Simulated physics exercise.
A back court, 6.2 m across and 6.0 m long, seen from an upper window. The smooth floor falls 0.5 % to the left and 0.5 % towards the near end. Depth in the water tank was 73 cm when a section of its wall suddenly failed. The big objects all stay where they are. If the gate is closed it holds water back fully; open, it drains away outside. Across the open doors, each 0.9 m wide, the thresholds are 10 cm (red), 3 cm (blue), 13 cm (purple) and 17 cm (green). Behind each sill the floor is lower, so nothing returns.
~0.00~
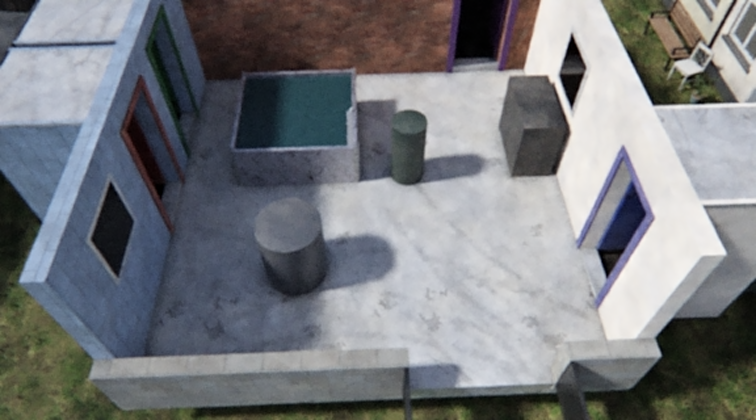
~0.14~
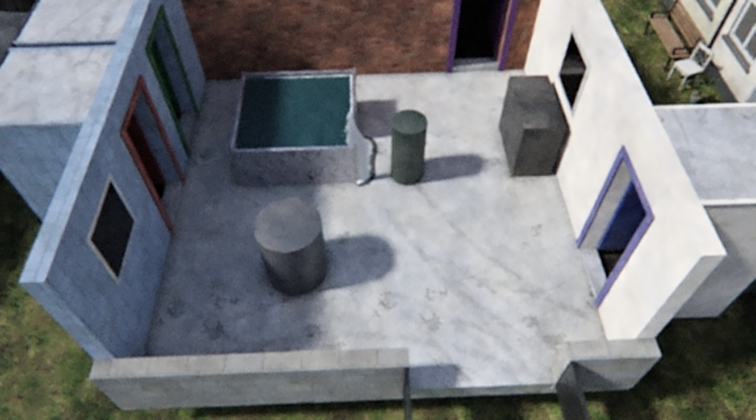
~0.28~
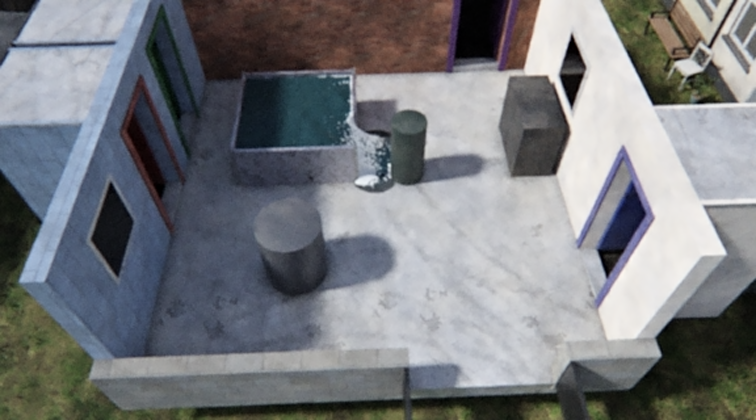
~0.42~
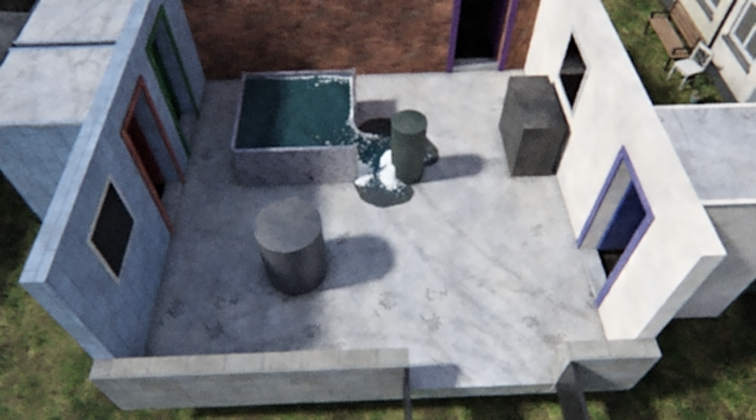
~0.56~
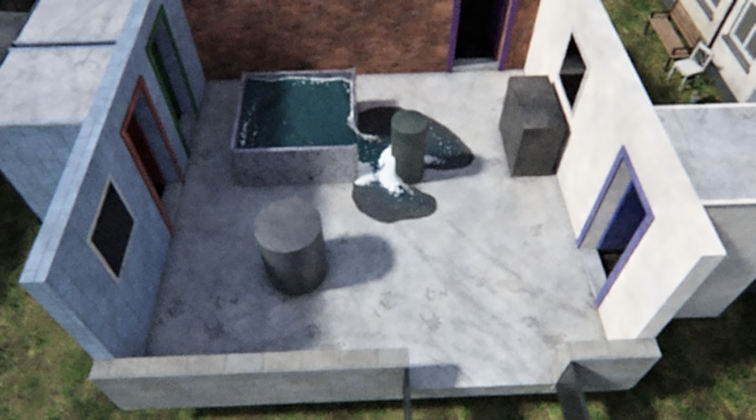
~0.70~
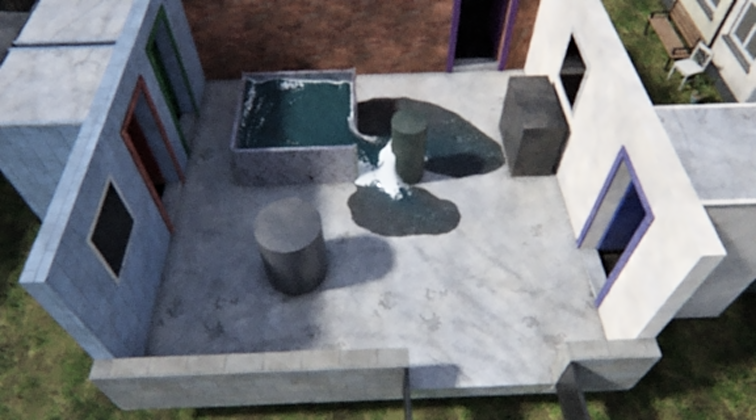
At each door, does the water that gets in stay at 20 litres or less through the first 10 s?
At the end, the red door will most likely respect the limit. The blue door will most likely bust the limit. The purple door will most likely bust the limit. The green door will most likely respect the limit.
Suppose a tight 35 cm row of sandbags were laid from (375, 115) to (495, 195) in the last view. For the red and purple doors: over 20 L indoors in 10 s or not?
Red within the limit, purple within the limit.
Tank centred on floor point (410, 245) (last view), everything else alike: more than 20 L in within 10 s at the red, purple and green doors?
With respect to that limit, red ends up inside it, purple ends up inside it, green ends up inside it.
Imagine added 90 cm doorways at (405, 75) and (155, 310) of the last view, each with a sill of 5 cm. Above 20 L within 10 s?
In that order: Past it, not over.
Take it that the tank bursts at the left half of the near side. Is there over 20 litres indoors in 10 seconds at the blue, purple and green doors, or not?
So blue tops it, purple stays lower, green stays lower.
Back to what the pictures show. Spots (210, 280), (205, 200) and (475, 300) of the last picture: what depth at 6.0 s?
2, 0 and 5 cm, respectively.
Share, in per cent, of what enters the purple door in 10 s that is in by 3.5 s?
Estimate: Around 70 per cent.
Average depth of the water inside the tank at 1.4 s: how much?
49 cm.
After 1.4 s water covers 30 % of the floor and is deepest (53 cm) near (388, 167); red door not reached, blue door not reached, purple door not reached, green door not reached.
After 2.2 s water covers 55 % of the floor and is deepest (38 cm) near (388, 167); red door not reached, blue door not reached, purple door 23 cm at the sill, 2 L in, green door not reached.
After 3.5 s water covers 65 % of the floor and is deepest (29 cm) near (388, 167); red door not reached, blue door 5 cm at the sill, 11 L in, purple door 19 cm at the sill, 39 L in, green door not reached.
After 6.0 s water covers 75 % of the floor and is deepest (18 cm) near (388, 167); red door not reached, blue door 5 cm at the sill, 20 L in, purple door 11 cm at the sill, 55 L in, green door not reached.
After 10.0 s water covers 95 % of the floor and is deepest (10 cm) near (388, 167); red door 6 cm at the sill, 0 L in, blue door 5 cm at the sill, 42 L in, purple door 7 cm at the sill, 55 L in, green door 6 cm at the sill, 0 L in.
